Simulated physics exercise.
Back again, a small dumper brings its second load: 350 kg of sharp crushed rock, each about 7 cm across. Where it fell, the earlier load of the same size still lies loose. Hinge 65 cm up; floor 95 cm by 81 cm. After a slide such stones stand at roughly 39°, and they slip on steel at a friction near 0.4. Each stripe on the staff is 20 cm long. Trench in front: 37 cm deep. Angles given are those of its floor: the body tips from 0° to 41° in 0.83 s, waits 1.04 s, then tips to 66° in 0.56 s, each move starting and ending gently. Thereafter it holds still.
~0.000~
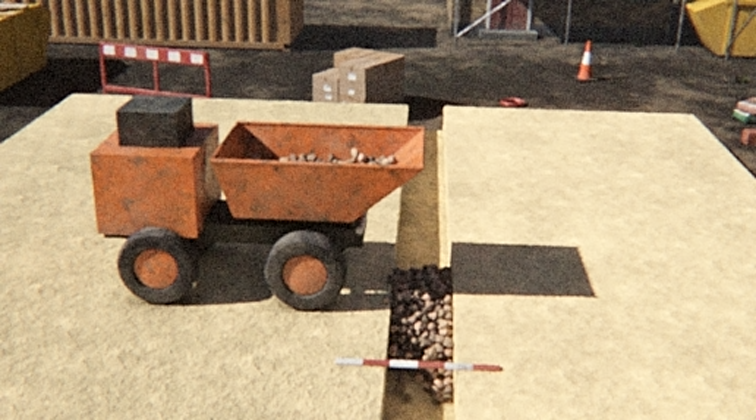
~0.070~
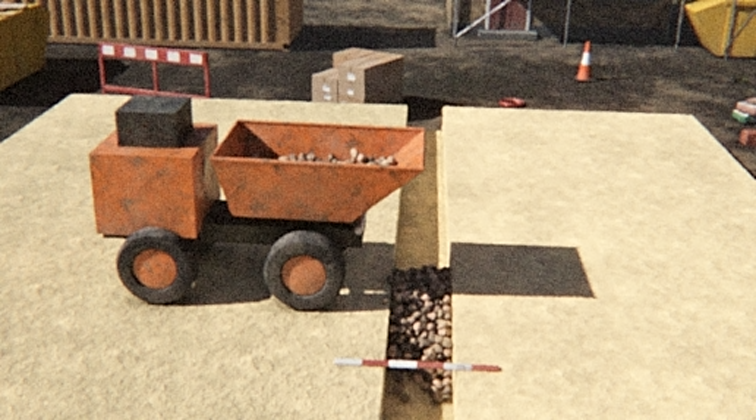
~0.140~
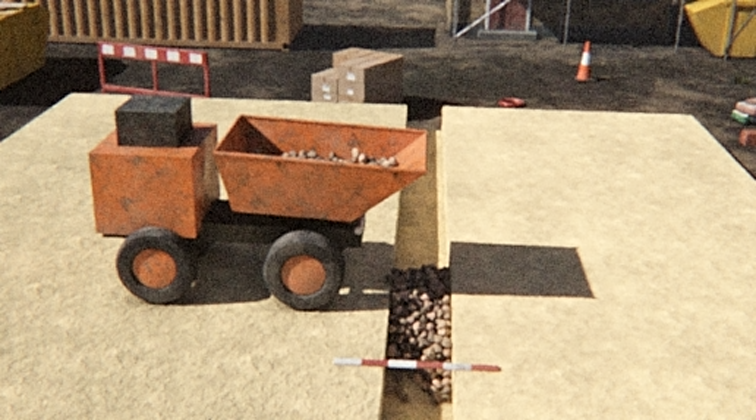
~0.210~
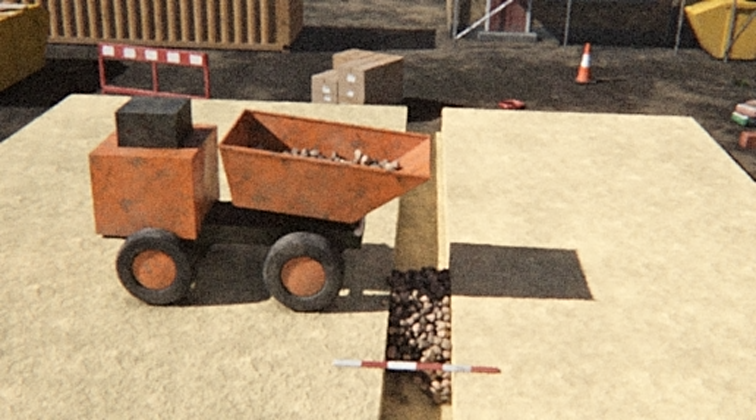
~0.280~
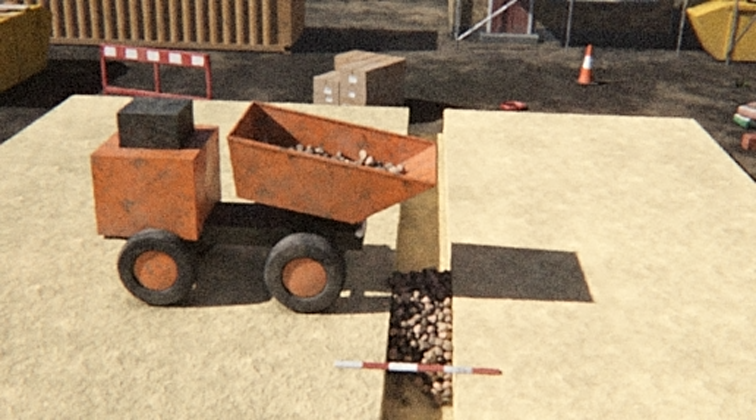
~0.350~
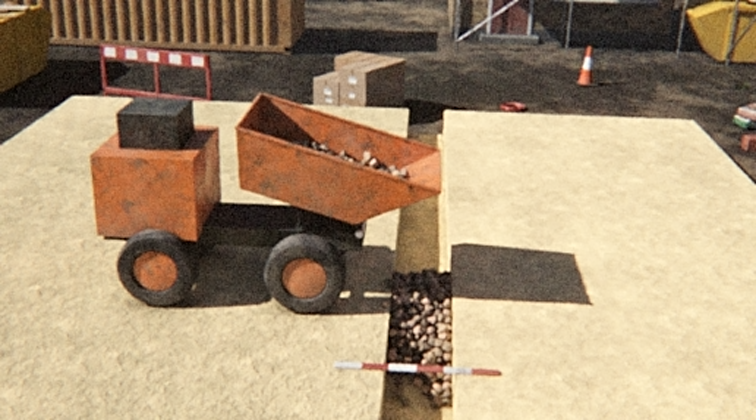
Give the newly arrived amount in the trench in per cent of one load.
The new amount is about 17 per cent of a load.
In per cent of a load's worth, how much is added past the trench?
Some 85 per cent.
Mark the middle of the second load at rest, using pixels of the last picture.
Middle: Approx. (484, 286) px.
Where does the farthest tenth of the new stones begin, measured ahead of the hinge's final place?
I'd say close to 140 centimetres ahead of it.
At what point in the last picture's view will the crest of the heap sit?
It ends up around (481, 265) in the last picture.
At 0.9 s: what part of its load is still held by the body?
Reading: Near 100 % of the load.
After 0.6 s the floor is at 34°; in per cent of one load, 100 in the body, 100 in the trench; the foremost stones are at (448, 311).
After 0.9 s the floor is at 41°; in per cent of one load, 100 in the body, 100 in the trench; the foremost stones are at (448, 308).
After 2.9 s the floor is at 66°; in per cent of one load, 73 in the body, 100 in the trench, 27 past the trench; the foremost stones are at (500, 287).
After 5.5 s the floor is at 66°; in per cent of one load, 0 in the body, 116 in the trench, 83 past the trench; the foremost stones are at (596, 297). Net gain in the trench, 17.
